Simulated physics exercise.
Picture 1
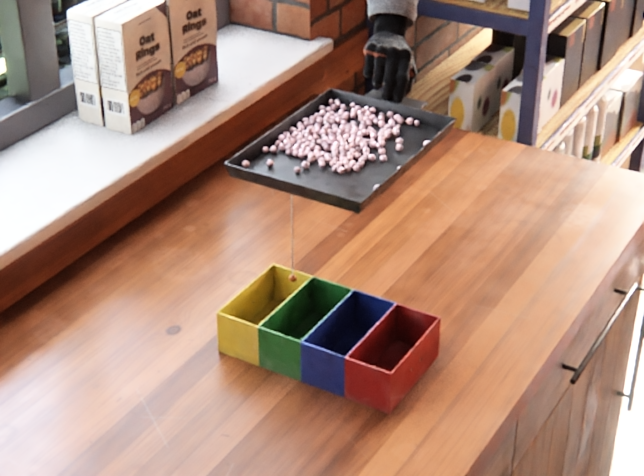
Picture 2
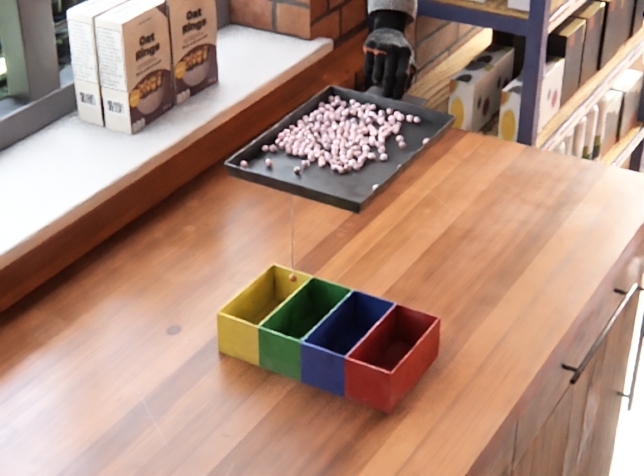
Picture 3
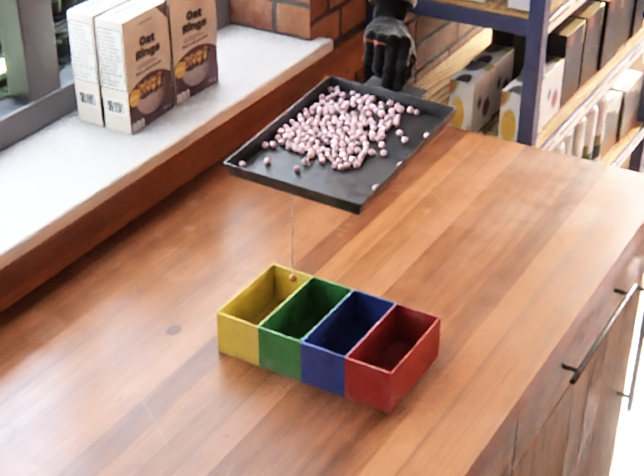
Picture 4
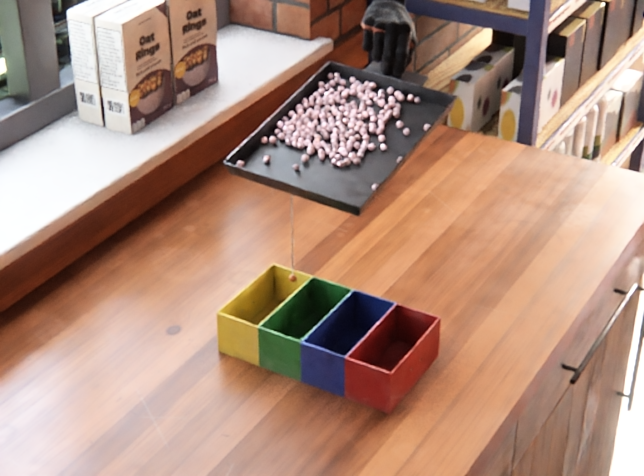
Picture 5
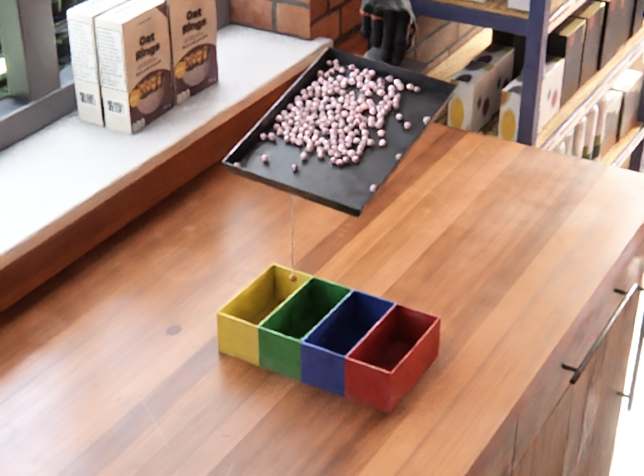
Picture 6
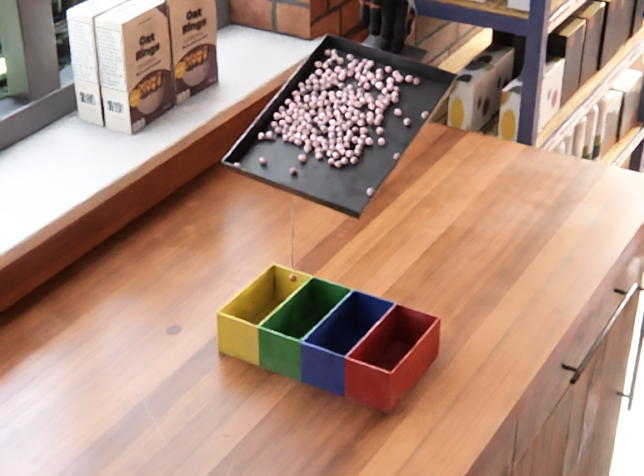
A wooden counter beside a white ledge and brick wall is seen from above at an angle by a still camera. A gloved hand holds a dark rimmed tray of small pale pink pearls above a long box with yellow, green, blue and red cells, a bead hanging on a thread. The hand raises the tray's far end, steepening its tilt, and the pearls shift slightly.
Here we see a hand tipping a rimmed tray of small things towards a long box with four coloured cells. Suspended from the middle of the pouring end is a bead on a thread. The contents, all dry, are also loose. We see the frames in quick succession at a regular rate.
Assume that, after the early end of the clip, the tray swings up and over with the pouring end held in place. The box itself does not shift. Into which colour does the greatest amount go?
The greatest amount goes into blue.
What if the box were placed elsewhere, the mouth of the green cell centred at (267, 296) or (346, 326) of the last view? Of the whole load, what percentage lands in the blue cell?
Respectively 30 percent and 10 percent.
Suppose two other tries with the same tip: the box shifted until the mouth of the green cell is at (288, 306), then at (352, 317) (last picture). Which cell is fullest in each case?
That blue cell, then green.
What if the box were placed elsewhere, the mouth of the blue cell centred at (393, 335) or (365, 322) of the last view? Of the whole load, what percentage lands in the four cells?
90 %, 90 %.
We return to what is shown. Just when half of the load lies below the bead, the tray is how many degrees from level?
80°.
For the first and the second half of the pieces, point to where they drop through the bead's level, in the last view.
I'd place the first part at (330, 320) and the rest at (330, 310).
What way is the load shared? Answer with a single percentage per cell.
The yellow cell ends with 0 per cent, the green cell with 30 per cent, the blue cell with 50 per cent and the red cell with 10 per cent.
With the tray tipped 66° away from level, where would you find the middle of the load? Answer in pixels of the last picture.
(326, 223).
Soon after the last picture, tray tipped steeply; about half on the tray; a small part in the blue cell; a small part in the green cell; a stray few in the yellow cell; a stray few in the red cell; about a quarter falling or outside the box.
A little later, tray tipped past a quarter turn; about half in the blue cell; about a quarter in the green cell; a small part in the red cell; a small part in the yellow cell; a small part falling or outside the box.
Later still, tray tipped past a quarter turn; about half in the blue cell; about a third in the green cell; a small part in the red cell; a small part in the yellow cell; a small part falling or outside the box.
By the end, tray tipped past a quarter turn; about half in the blue cell; about a third in the green cell; a small part in the red cell; a small part in the yellow cell; a small part outside the box.
